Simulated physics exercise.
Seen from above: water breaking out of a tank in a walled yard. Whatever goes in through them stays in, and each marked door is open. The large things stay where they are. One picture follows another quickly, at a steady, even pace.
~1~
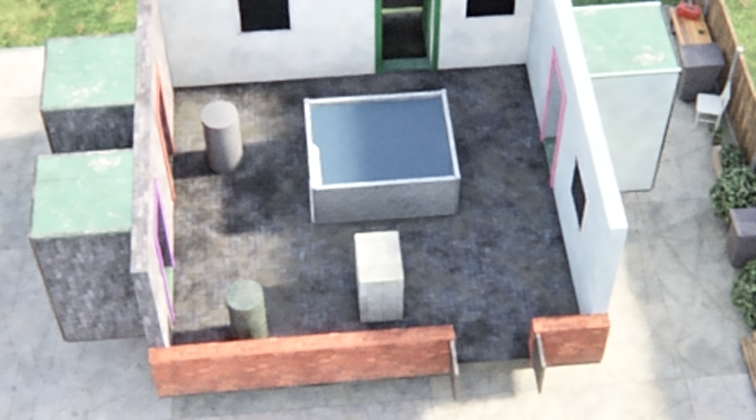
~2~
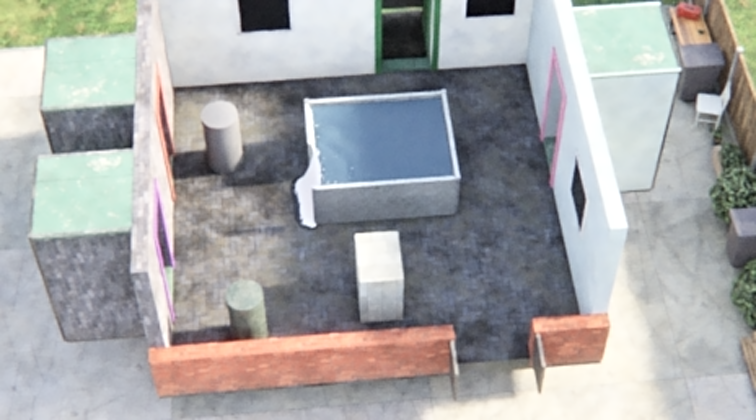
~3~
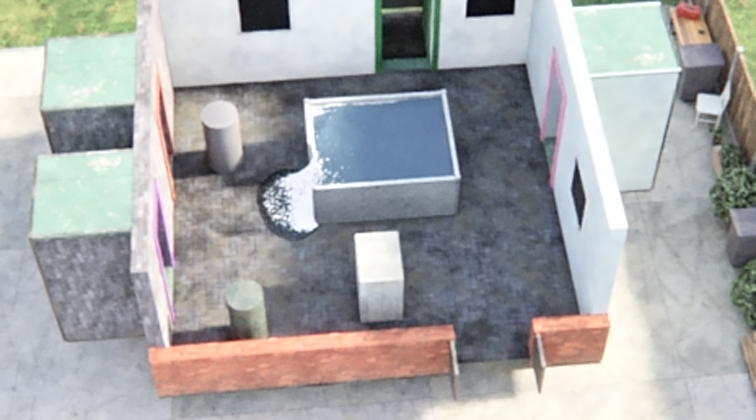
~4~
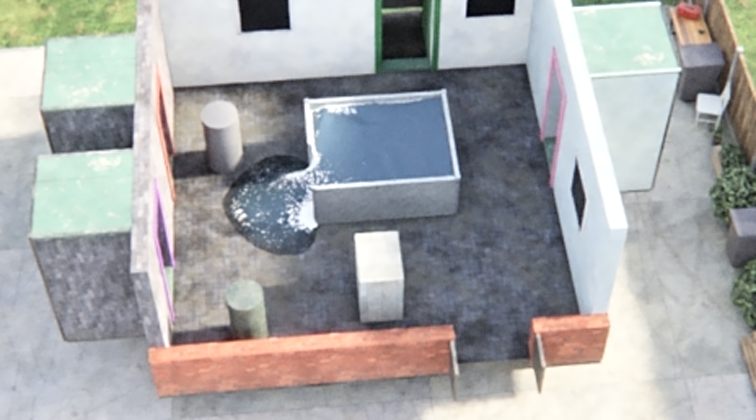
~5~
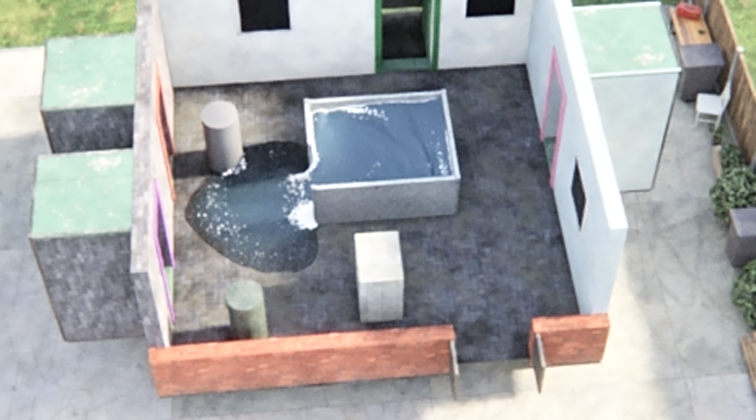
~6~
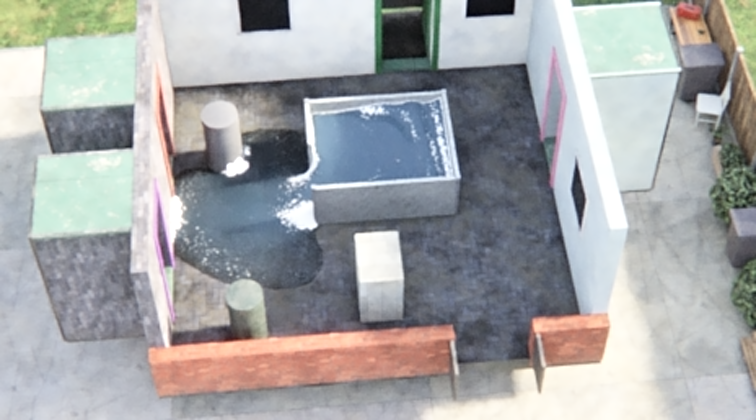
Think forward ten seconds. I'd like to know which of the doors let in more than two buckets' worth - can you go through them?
At the end, pink door: Within two buckets, green door: Within two buckets, red door: Exceeds two buckets, purple door: Exceeds two buckets.
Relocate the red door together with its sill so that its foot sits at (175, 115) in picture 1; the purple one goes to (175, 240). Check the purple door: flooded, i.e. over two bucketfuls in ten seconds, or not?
My take is that the purple door gets beyond it.
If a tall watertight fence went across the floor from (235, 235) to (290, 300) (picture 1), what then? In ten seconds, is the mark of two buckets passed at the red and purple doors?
Red door overshoots, purple door stays within the limit.
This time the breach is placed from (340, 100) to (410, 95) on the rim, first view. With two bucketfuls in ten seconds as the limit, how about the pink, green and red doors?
Against the threshold, the pink door misses it, the green door beats it and the red door beats it.
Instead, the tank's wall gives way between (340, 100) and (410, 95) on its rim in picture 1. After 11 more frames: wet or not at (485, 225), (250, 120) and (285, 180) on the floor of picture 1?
Following the listed order, the three come out not reached, reached by the spill and not reached.
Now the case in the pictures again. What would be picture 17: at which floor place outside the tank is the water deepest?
My best guess is roughly (173, 363).
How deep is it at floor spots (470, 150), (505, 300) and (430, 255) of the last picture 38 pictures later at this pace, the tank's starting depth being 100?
In turn 0, 2 and 2 in a hundred.
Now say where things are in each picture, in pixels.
The first picture shows the open tank at (381, 142) is whole and still.
In the second picture, water pours out at (315, 190) and has run to (313, 227).
In the third picture, water pours out at (315, 190) and has run to (264, 190).
In the fourth picture, the front is at (231, 196), out from the gap at (315, 191).
In the fifth picture, water pours out at (315, 191) and has run to (192, 218).
In the sixth picture, the front is at (173, 246), out from the gap at (315, 191).
A moment on, water covers 25 % of the floor; the pink door not reached, the green door not reached, the red door over two buckets in, the purple door under two buckets in.
Next, water covers 35 % of the floor; the pink door not reached, the green door not reached, the red door far over two buckets in, the purple door over two buckets in.
Then, water covers 45 % of the floor; the pink door not reached, the green door not reached, the red door far over two buckets in, the purple door far over two buckets in.
Later, water covers 75 % of the floor; the pink door not reached, the green door wet at the sill, nothing in, the red door far over two buckets in, the purple door far over two buckets in.
In the end, water covers 95 % of the floor; the pink door wet at the sill, nothing in, the green door wet at the sill, nothing in, the red door far over two buckets in, the purple door far over two buckets in.
